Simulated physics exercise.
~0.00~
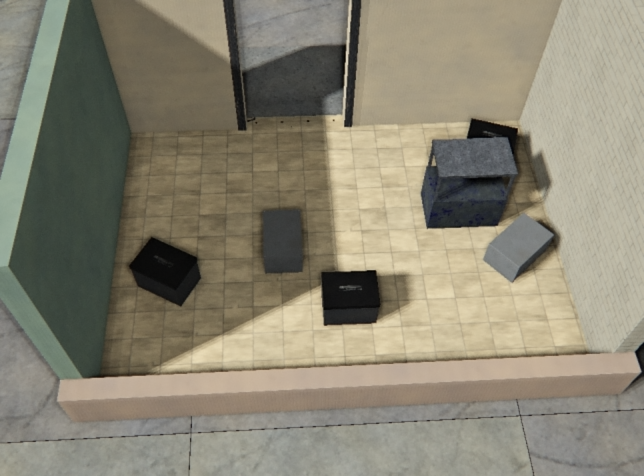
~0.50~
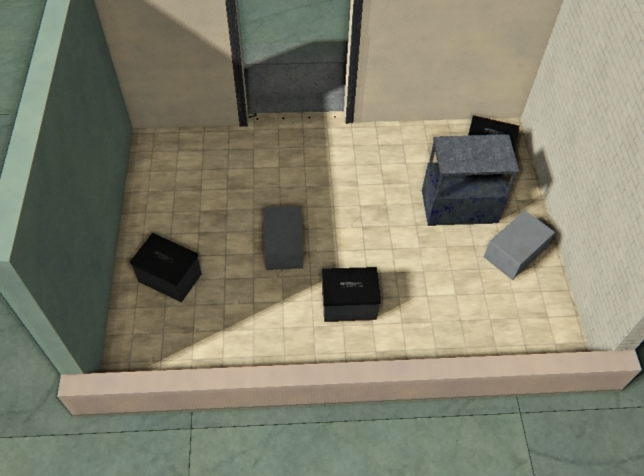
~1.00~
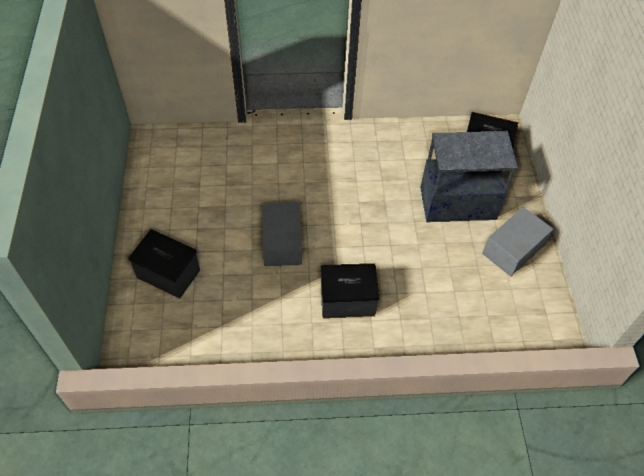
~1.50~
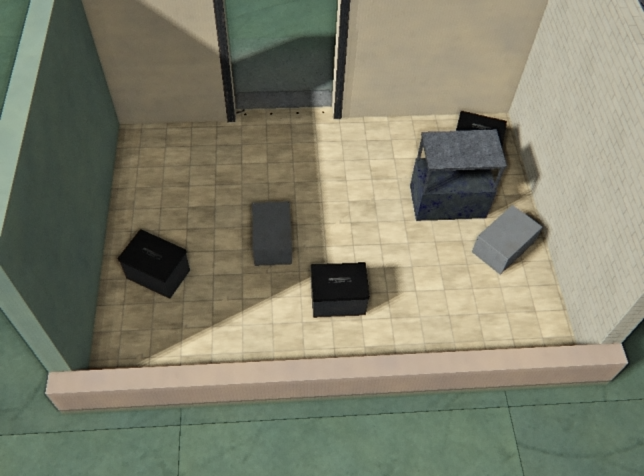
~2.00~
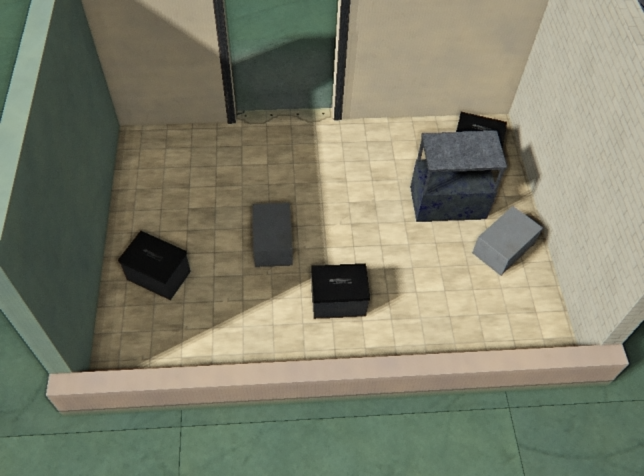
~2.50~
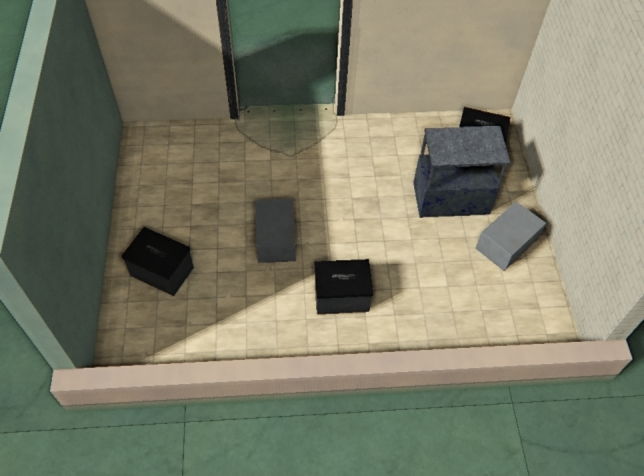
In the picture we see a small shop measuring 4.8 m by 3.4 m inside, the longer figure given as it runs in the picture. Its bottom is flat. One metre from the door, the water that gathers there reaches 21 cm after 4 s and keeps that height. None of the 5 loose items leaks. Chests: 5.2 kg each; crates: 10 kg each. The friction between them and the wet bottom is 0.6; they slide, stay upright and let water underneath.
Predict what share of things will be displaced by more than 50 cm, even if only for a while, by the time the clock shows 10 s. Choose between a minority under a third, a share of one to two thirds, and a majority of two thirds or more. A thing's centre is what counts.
A share of one to two thirds.
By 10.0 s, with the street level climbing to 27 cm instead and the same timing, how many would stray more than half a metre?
So the tally would be 5.
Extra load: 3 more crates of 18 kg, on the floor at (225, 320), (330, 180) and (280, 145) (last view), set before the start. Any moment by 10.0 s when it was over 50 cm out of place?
One by one, in that order: Below it, above it, above it.
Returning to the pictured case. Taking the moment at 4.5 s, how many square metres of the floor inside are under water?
Wet area: Approx. 6.5 m2.
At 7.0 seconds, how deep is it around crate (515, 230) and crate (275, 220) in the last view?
Some 1 cm at the first, some 8 cm at the second.
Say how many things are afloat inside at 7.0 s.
I get 3.
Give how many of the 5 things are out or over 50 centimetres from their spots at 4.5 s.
By then 0.
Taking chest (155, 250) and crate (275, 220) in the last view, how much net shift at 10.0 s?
20 cm, 100 cm.
After 3.5 s 0 of 5 are over 50 cm from their spots; 0 afloat.
After 4.5 s 0 of 5 are over 50 cm from their spots; 0 afloat.
After 7.0 s 3 of 5 are over 50 cm from their spots; 3 afloat.
After 10.0 s 2 of 5 are over 50 cm from their spots, and 3 have been at some point; 5 afloat.
